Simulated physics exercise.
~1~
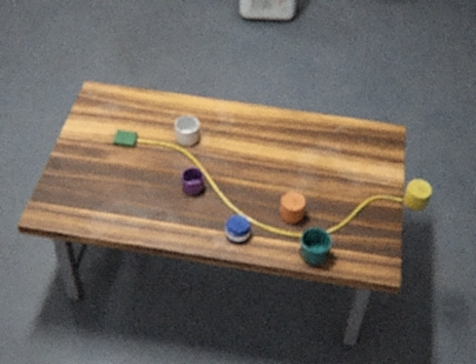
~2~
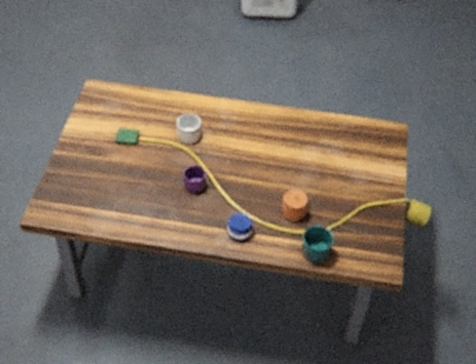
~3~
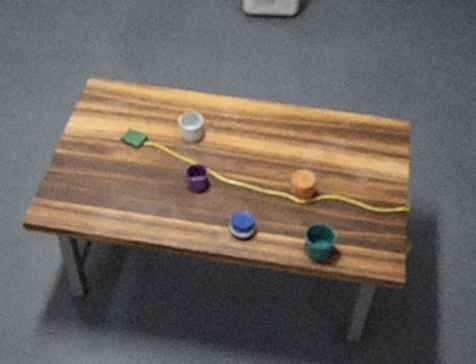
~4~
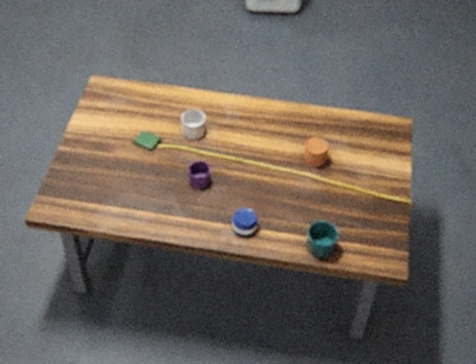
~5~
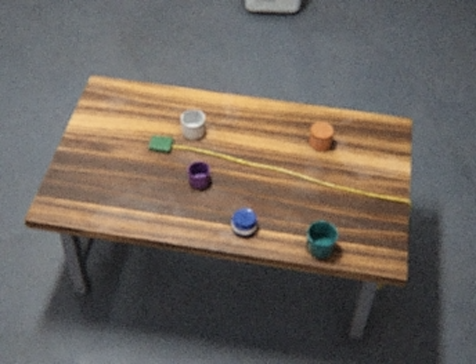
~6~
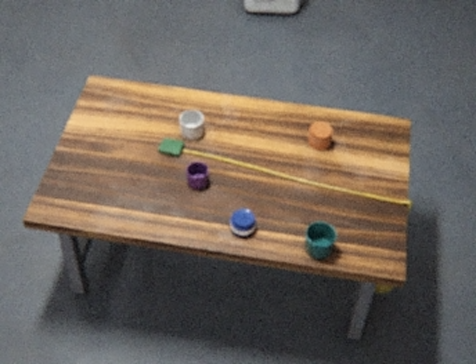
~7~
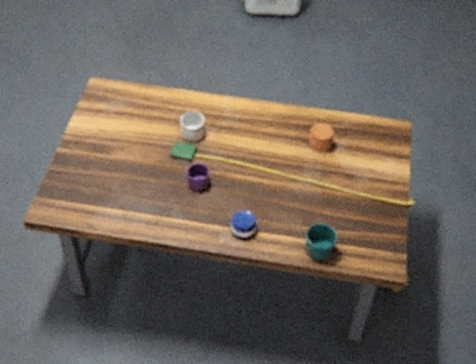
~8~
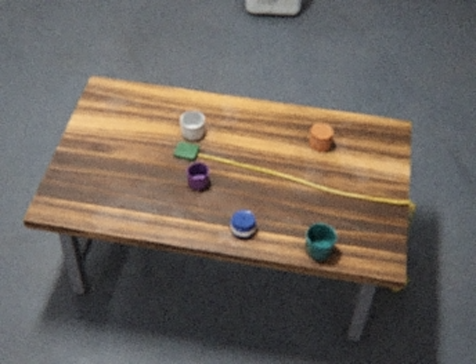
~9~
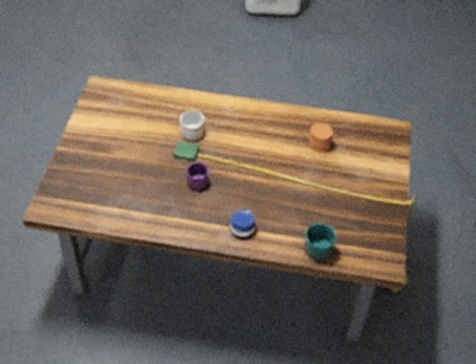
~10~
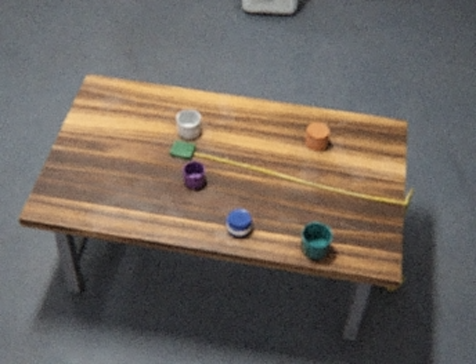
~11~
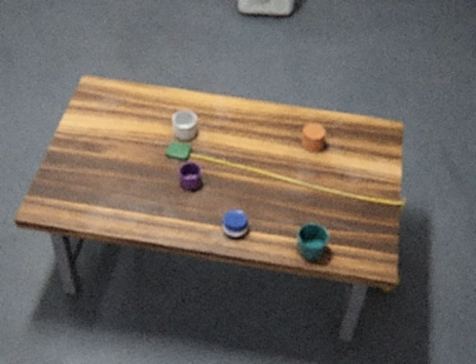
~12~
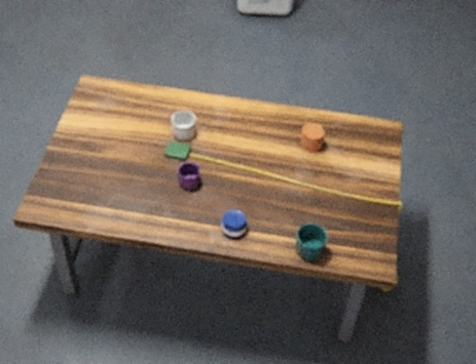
The footage shows a yellow speaker dropping off a wooden table's right edge, its cable pulling taut, sweeping the orange tub toward the back and dragging the green phone to the right; the speaker ends hanging below the edge, while the tub, phone and mugs remain on top.
